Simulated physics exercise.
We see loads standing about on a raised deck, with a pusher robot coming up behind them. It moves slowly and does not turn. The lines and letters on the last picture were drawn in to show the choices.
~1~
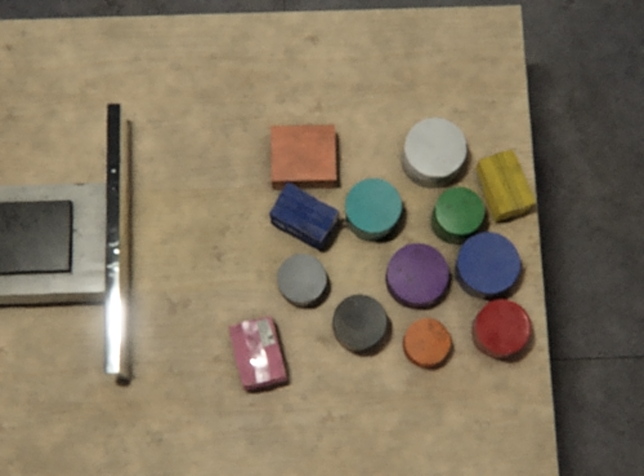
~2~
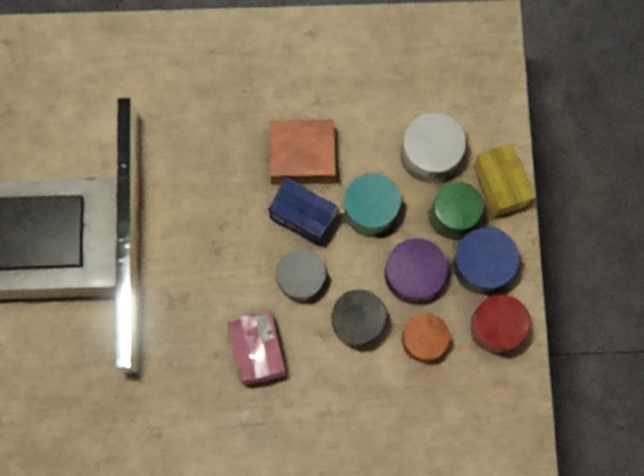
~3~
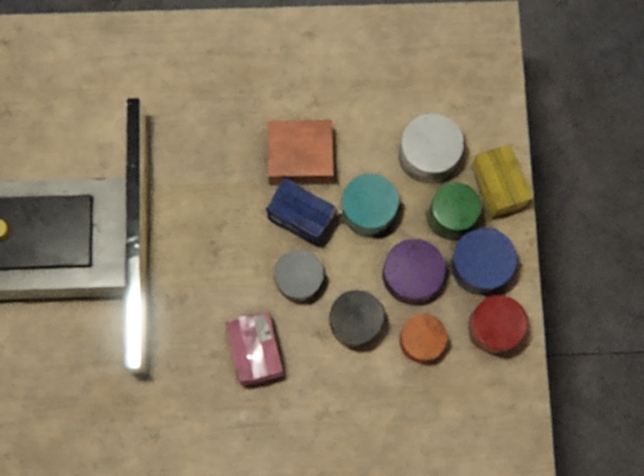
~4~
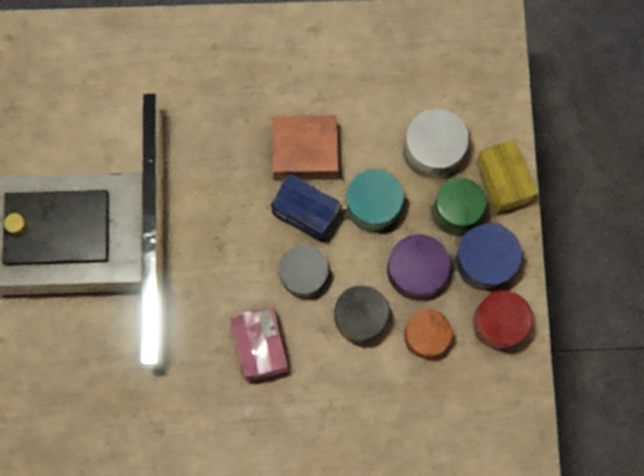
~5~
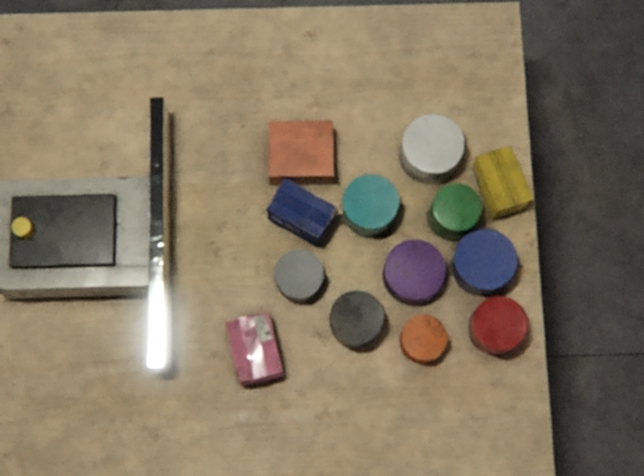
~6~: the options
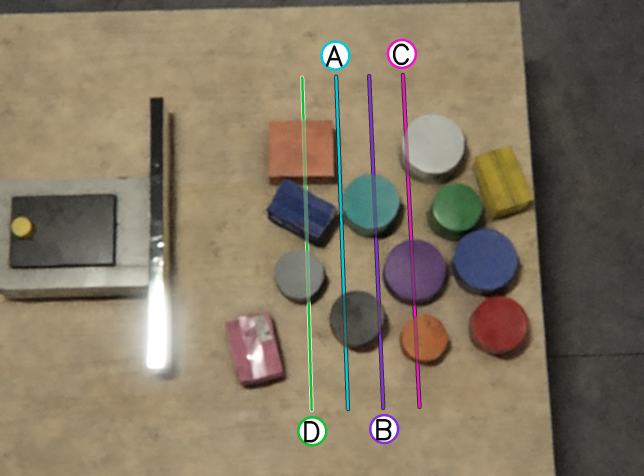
Pusher robot with a wide front bar creeping slowly right across a wooden tabletop towards a cluster of colourful, motionless blocks and discs.
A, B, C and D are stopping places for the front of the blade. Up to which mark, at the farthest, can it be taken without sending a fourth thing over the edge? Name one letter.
At C, and not beyond.
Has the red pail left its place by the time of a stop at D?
No.
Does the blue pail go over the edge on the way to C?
By then, yes.
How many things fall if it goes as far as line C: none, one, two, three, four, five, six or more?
In all, two.
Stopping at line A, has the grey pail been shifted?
Yes.
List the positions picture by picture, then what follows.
Grey pail (302, 281); red pail (500, 330); green canister (457, 216), in the first picture.
Robot (38, 232); blue parcel (304, 212), in the second picture.
Robot (47, 232); turquoise pail (370, 206), in the third picture.
Robot (64, 227); yellow box (506, 176), in the fourth picture.
Robot (71, 230); white canister (431, 150); pink parcel (255, 349); blue pail (483, 263), in the fifth picture.
On the marked copy, A at (342, 237); B at (376, 236); C at (411, 235); D at (307, 238).
Following C. Soon after the start, robot (163, 228); pink parcel (282, 351); yellow box (502, 182).
Later, robot (256, 225); green canister (463, 213); orange canister (459, 359).
In the end, robot (325, 224); yellow box over the edge; blue pail over the edge; two fallen.
As for the rest, A is within the limit but short; B is within the limit but short; D is within the limit but short.
